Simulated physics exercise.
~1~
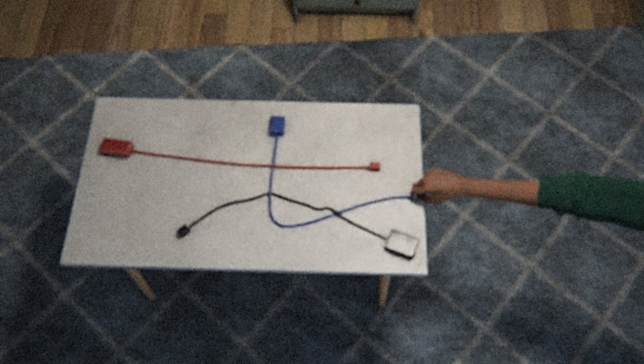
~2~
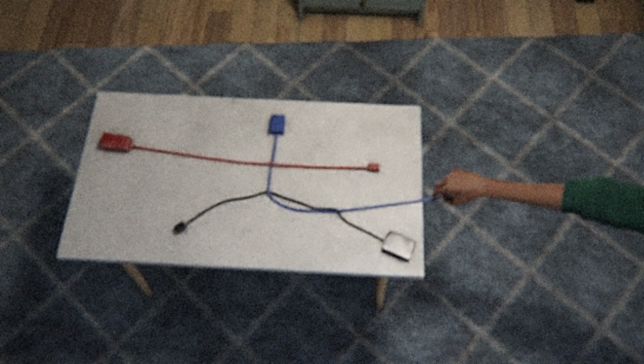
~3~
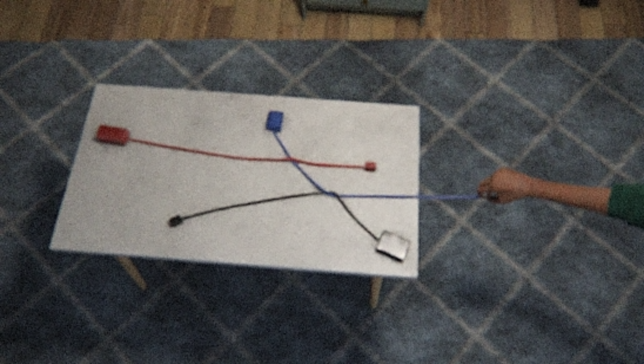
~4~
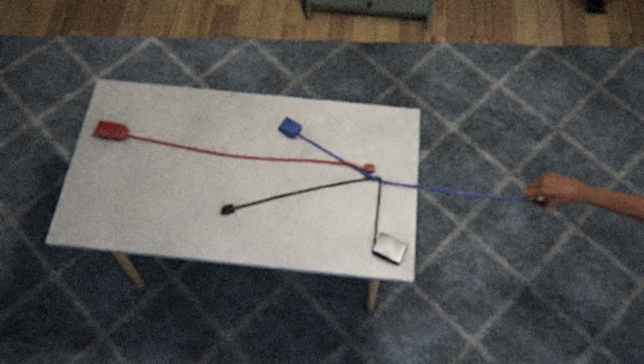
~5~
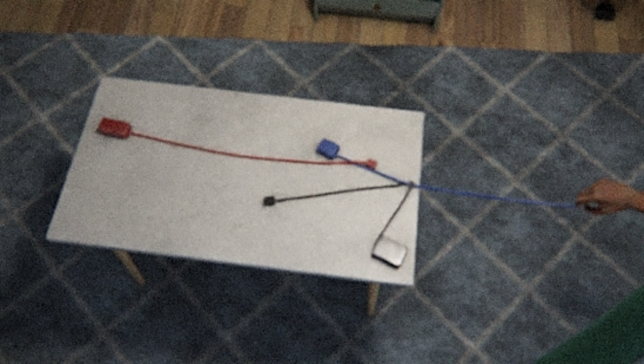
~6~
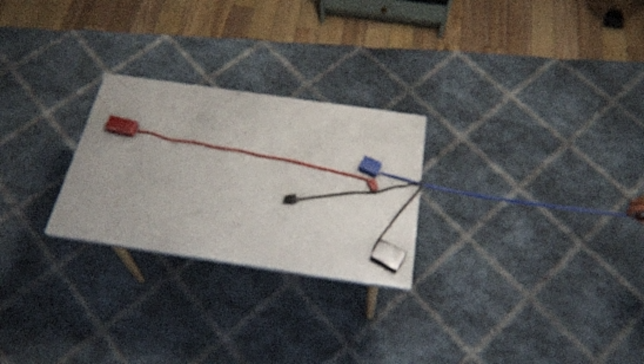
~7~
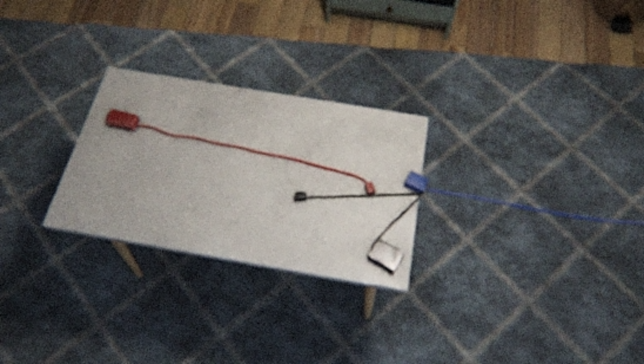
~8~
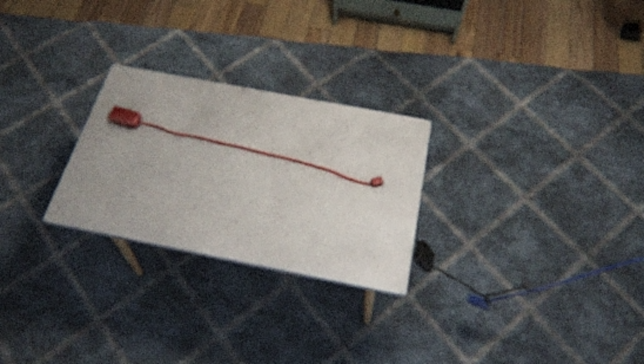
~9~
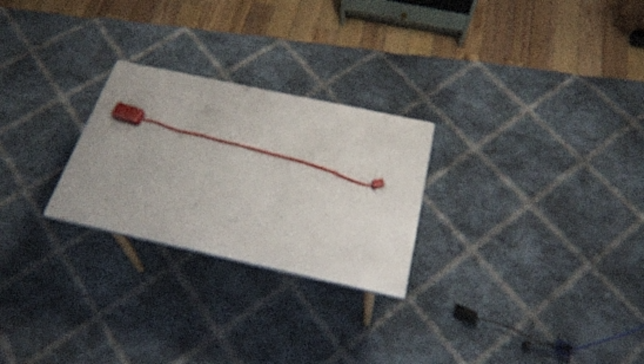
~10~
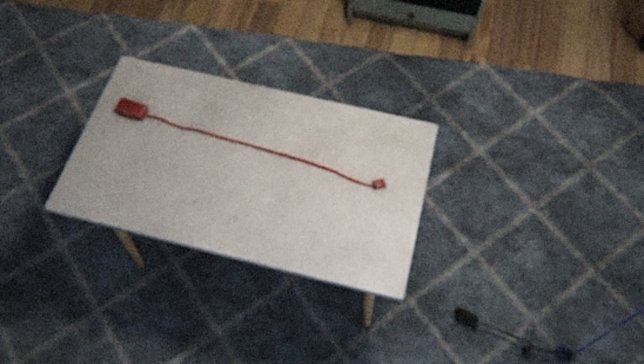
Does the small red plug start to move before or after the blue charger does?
The red plug moves after the blue charger. The blue charger is already sliding rightwards across the table while the red plug is still in place, and the plug only shifts a little later.
